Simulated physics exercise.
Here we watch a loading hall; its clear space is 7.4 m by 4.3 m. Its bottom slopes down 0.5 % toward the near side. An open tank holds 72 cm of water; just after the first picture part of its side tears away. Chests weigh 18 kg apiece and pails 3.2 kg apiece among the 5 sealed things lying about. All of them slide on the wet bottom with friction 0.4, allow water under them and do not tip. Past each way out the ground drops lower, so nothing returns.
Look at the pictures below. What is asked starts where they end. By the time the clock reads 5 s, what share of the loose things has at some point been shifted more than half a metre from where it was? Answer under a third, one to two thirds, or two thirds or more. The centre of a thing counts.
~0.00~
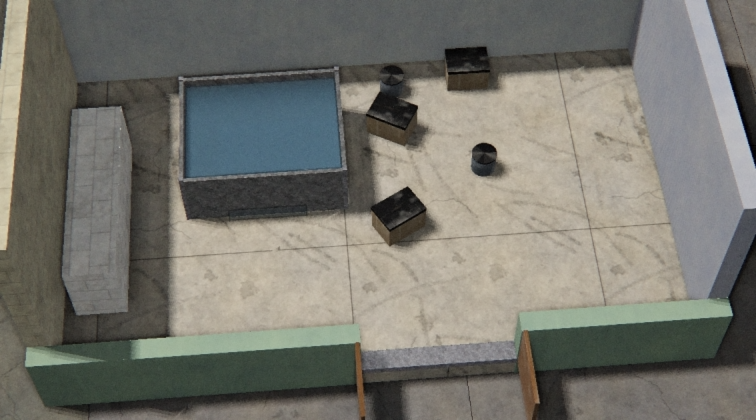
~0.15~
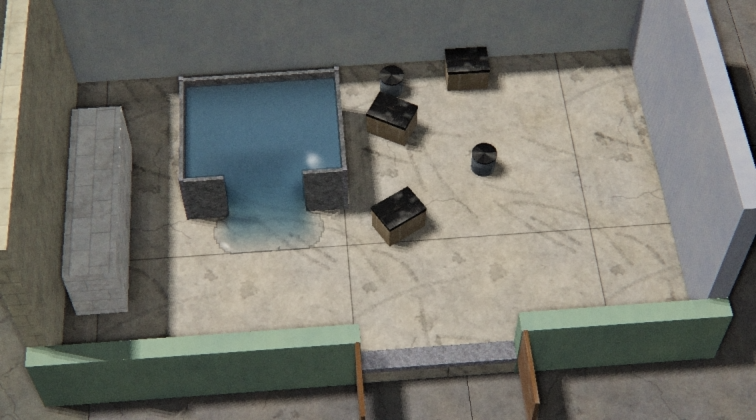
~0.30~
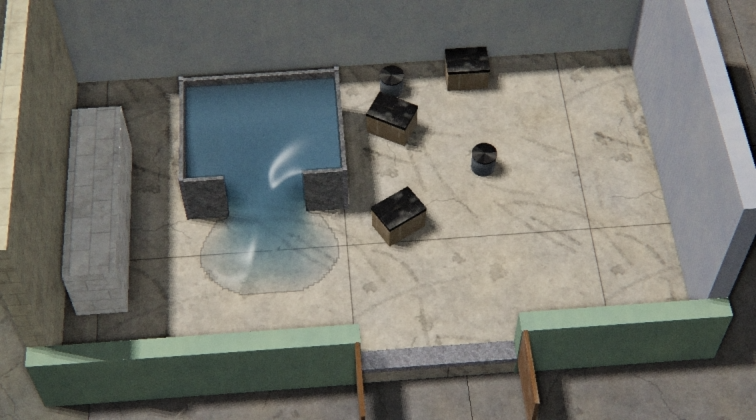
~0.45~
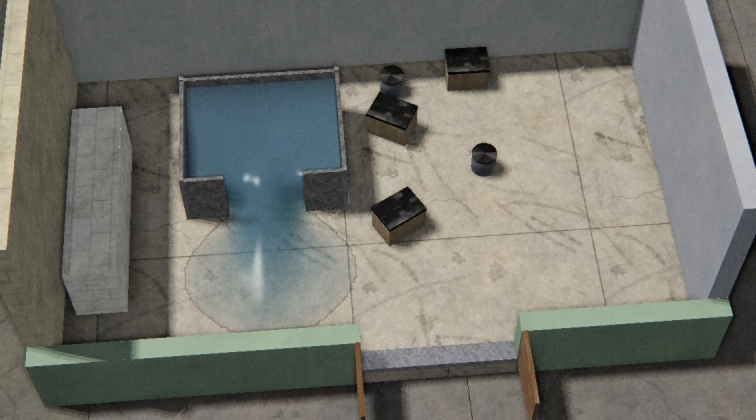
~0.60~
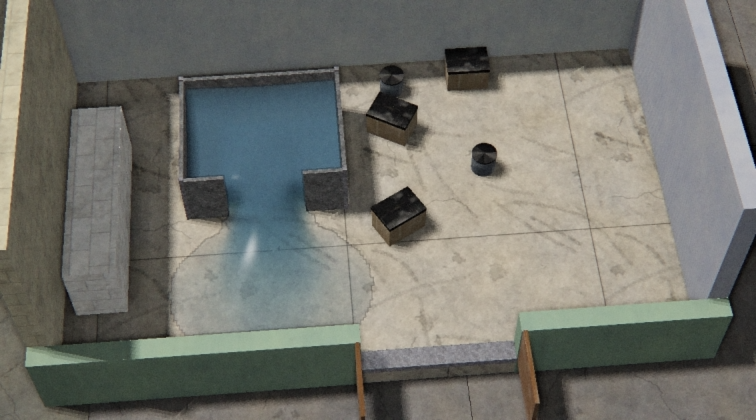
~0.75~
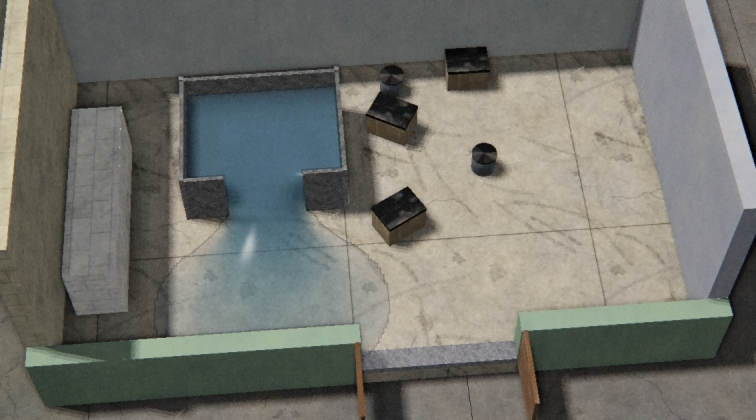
Under a third.
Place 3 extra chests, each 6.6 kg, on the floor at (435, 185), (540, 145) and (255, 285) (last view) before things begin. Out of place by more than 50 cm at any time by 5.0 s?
Order kept: Not that far; not that far; too far.
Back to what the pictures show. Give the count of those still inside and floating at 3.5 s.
The number is 0.
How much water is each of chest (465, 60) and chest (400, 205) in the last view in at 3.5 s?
Depths: Near 0 cm, then near 0 cm.
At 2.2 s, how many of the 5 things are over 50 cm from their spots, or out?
I count 0 of them.
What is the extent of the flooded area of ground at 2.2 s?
I'd estimate close to 11.5 m2.
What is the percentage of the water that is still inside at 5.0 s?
Still held: Near 86 %.
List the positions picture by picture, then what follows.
A chest at (399, 207) rests on the ground; a chest at (392, 110), on the bottom; water covers 2.8 m2; 0 of 5 have shifted, in the first picture.
A chest at (399, 207), on the bottom; a chest at (392, 110), on the bottom; water covers 3.4 m2; 0 of 5 have shifted, in the second picture.
A chest at (399, 207), on the bottom; a chest at (392, 110), on the bottom; water covers 4.3 m2; 0 of 5 have shifted, in the third picture.
A chest at (399, 207), on the bottom; a chest at (392, 110), on the bottom; water covers 5.4 m2; 0 of 5 have shifted, in the fourth picture.
A chest at (399, 207) rests on the ground; a chest at (392, 110) rests on the ground; 6.5 m2 under water; 0 of 5 have shifted, in the fifth picture.
A chest at (399, 207) rests on the ground; a chest at (392, 110) rests on the ground; 7.1 m2 under water; 0 of 5 have shifted, in the sixth picture.
After 1.1 s 0 of 5 are over 50 cm from their spots; 0 afloat.
After 2.2 s 0 of 5 are over 50 cm from their spots; 0 afloat.
After 3.5 s 0 of 5 are over 50 cm from their spots; 0 afloat.
After 5.0 s 0 of 5 are over 50 cm from their spots, and 0 have been at some point; 0 afloat.
